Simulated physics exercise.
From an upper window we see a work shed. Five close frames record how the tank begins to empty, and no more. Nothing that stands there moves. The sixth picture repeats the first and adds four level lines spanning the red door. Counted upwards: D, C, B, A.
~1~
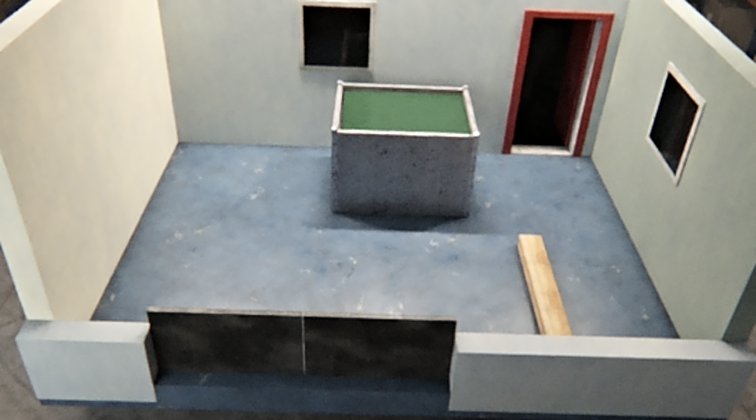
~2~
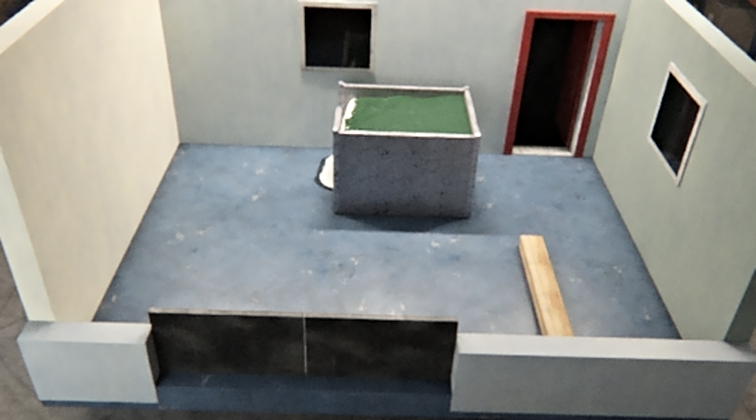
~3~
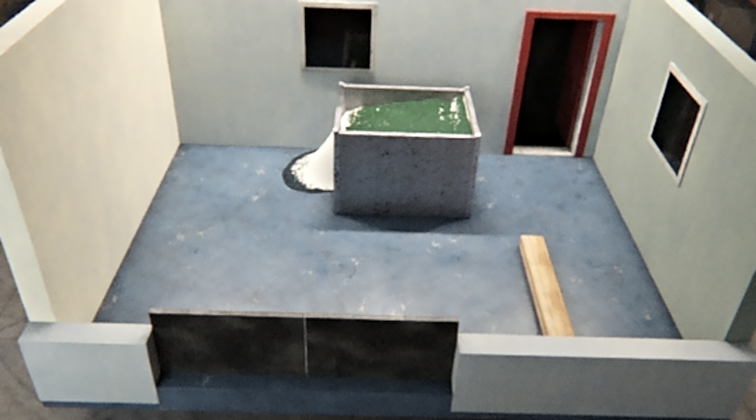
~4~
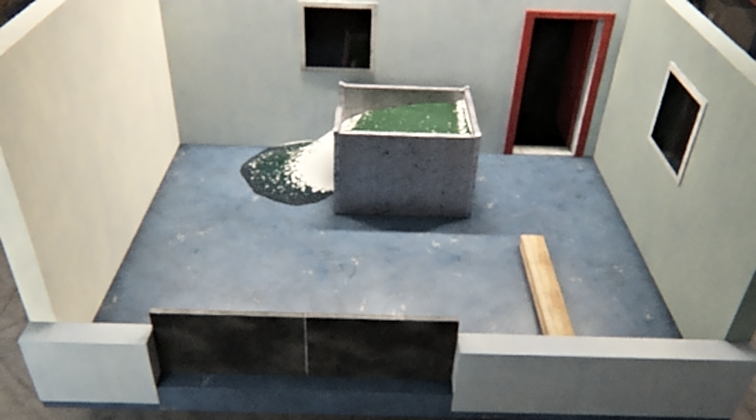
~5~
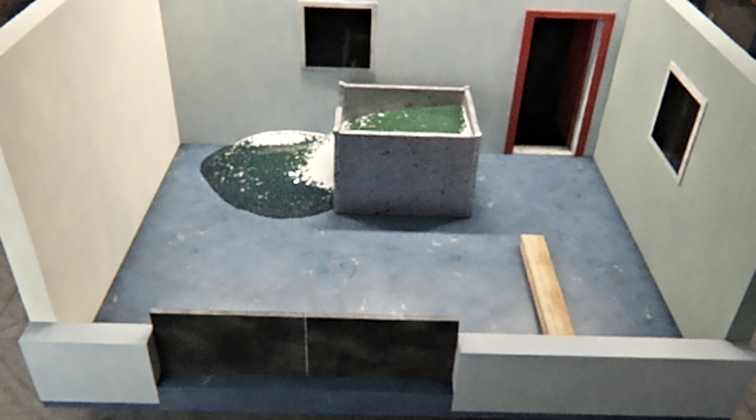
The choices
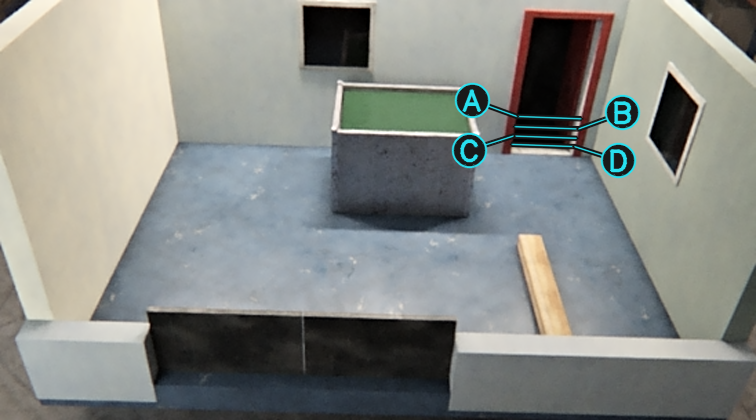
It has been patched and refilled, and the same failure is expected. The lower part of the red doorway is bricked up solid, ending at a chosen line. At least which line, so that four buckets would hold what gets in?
D is the one.
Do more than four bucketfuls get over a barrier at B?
No.
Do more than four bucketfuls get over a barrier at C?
No, not at all.
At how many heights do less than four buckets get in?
All of them.
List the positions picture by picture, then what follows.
In the first picture, water in the tank at rest, its middle at (404, 114); foot of the red doorway at (541, 155); shut gate at (303, 324).
In the second picture, water covers 1 % of the ground, its front hidden from here.
In the third picture, 3 % of the ground under water, visible out to (288, 172).
In the fourth picture, 6 % of the ground under water, visible out to (251, 162).
In the fifth picture, 11 % of the ground under water, visible out to (214, 156).
In cyan, A at (548, 117); B at (546, 127); C at (544, 137); D at (543, 145); from the bottom up D, C, B, A.
Choosing A, nothing gets over.
Choosing B, nothing gets over.
Choosing C, nothing gets over.
Choosing D, a splash gets over, under a bucket.
